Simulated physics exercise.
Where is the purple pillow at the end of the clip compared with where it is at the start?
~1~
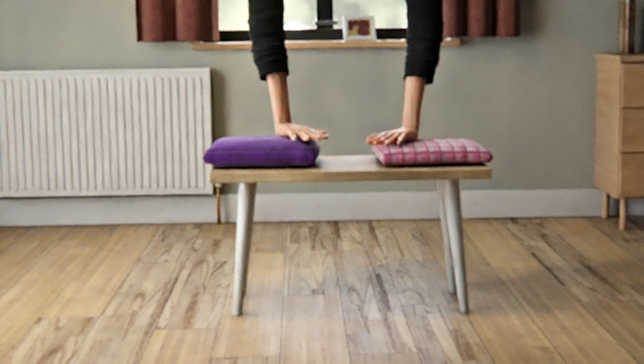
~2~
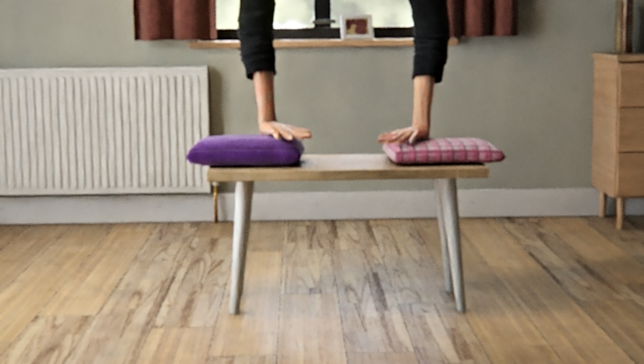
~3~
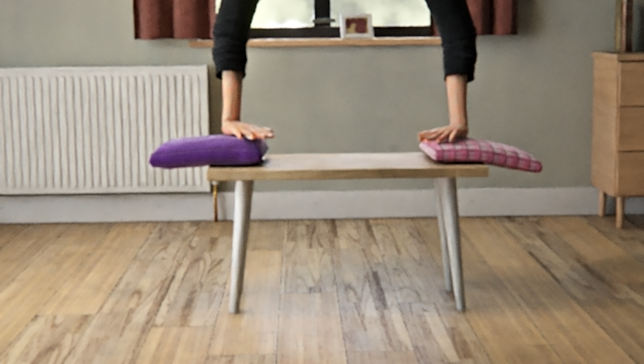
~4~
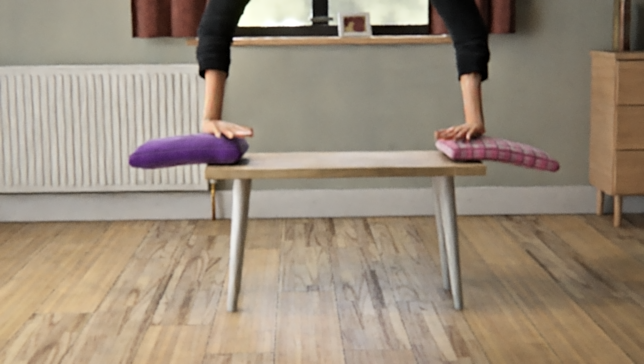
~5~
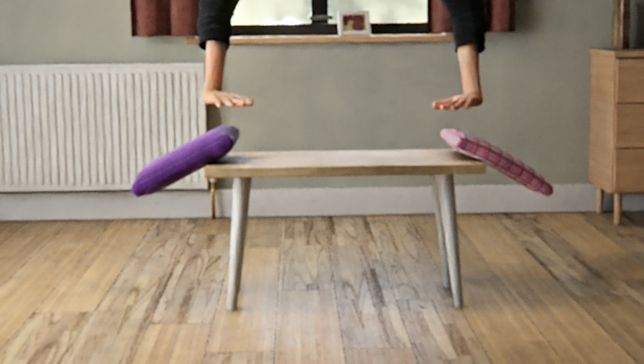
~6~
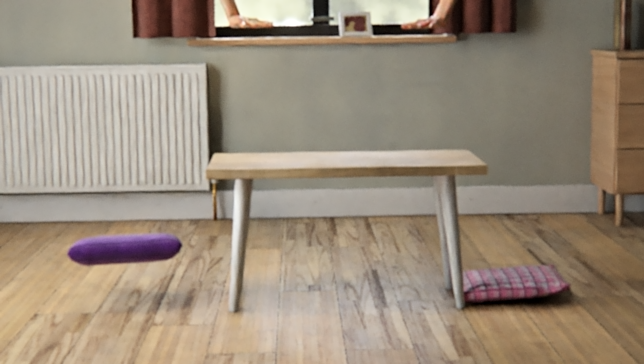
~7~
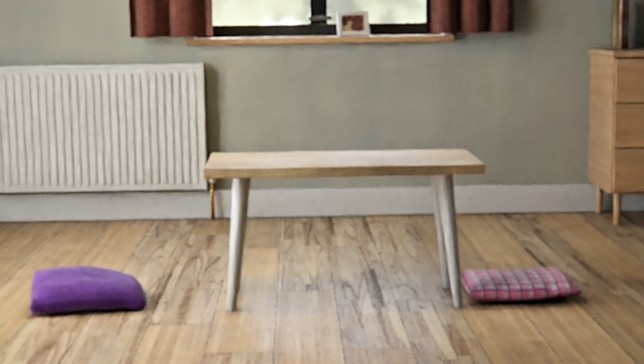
At the start the purple pillow rests on the left part of the bench under a hand. By the end it lies on the floor, out to the left of the bench.
